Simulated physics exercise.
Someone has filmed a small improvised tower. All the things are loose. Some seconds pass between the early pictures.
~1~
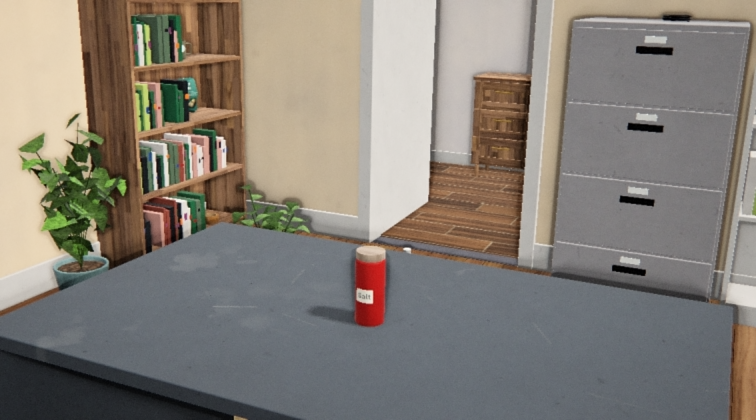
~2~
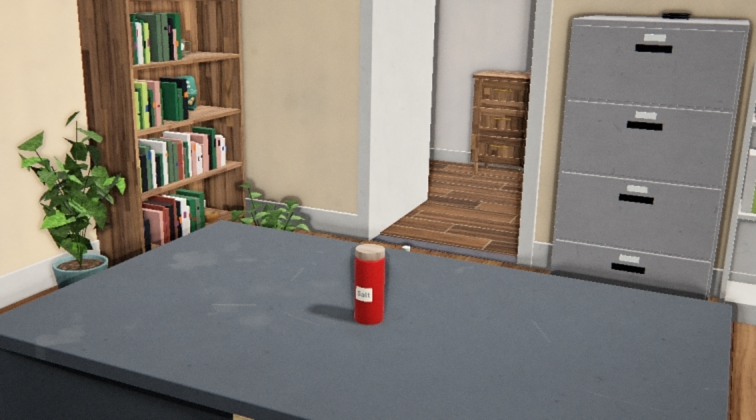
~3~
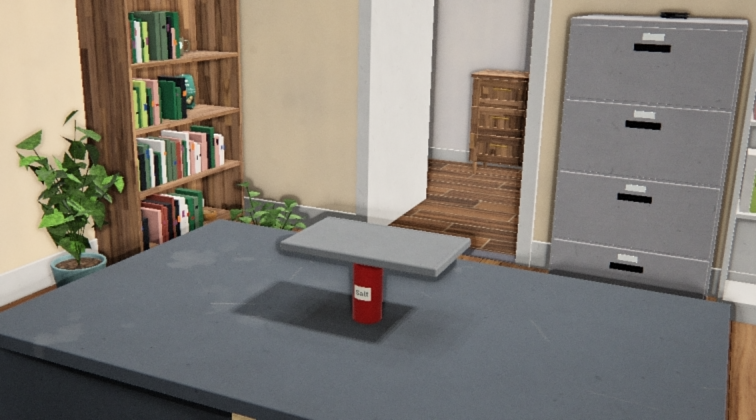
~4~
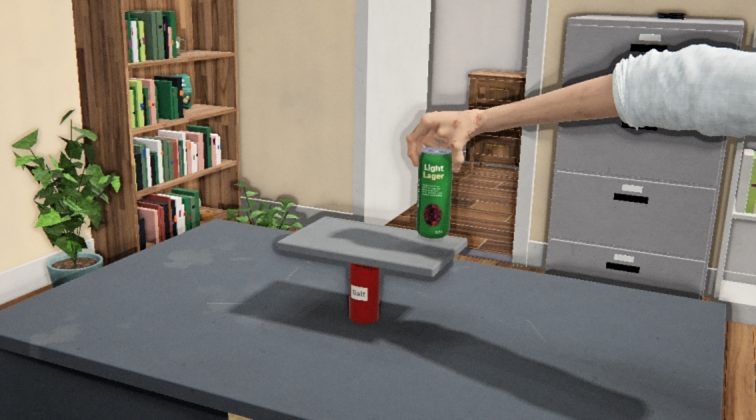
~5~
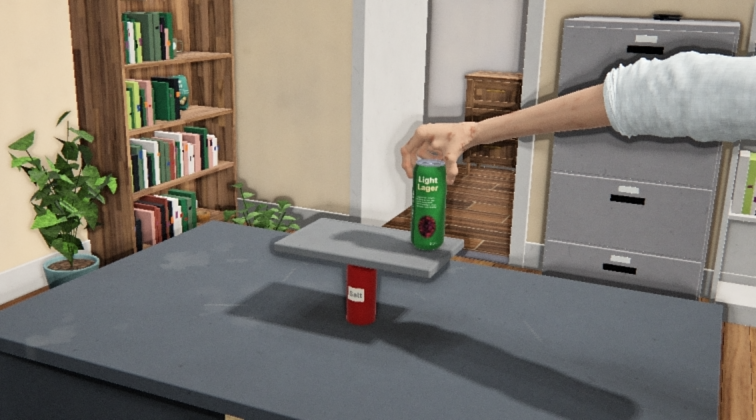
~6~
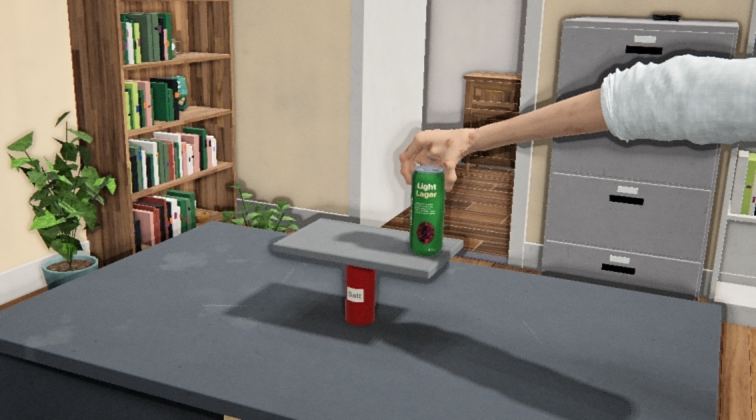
The footage shows a red container standing on a dark table, then a flat grey slab resting across its top, before a hand reaching in from the right lowers a green can onto the slab's right side and keeps hold.
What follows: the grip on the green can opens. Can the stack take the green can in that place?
Here the stack loses its balance.
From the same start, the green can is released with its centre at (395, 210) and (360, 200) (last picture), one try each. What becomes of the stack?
First, it loses its balance; second, it holds.
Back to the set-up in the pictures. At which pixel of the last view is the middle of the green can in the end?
Near (476, 334).
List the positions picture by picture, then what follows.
In the first picture, the last thing is not in view yet.
In the second picture, the last thing is not in view yet.
In the third picture, the last thing is not in view yet; grey lid (377, 244).
In the fourth picture, on its way; green can (435, 193); grey lid (373, 244).
In the fifth picture, on its way; green can (429, 205); grey lid (370, 245).
In the sixth picture, in place under the hand; green can (427, 211); grey lid (369, 246).
Then, 0.30 s on from there, green can now fallen; grey lid turned 42° from how it was put.
Then, 0.50 s on from there, grey lid turned 75° from how it was put.
Then, 0.90 s on from there, grey lid now fallen; red jar turned 23° from how it was put.
Then, 1.10 s on from there, red jar now fallen.
In the end, fallen, green can, grey lid and red jar. At the end, from the last picture's camera, green can near (476, 334). The stack comes apart.
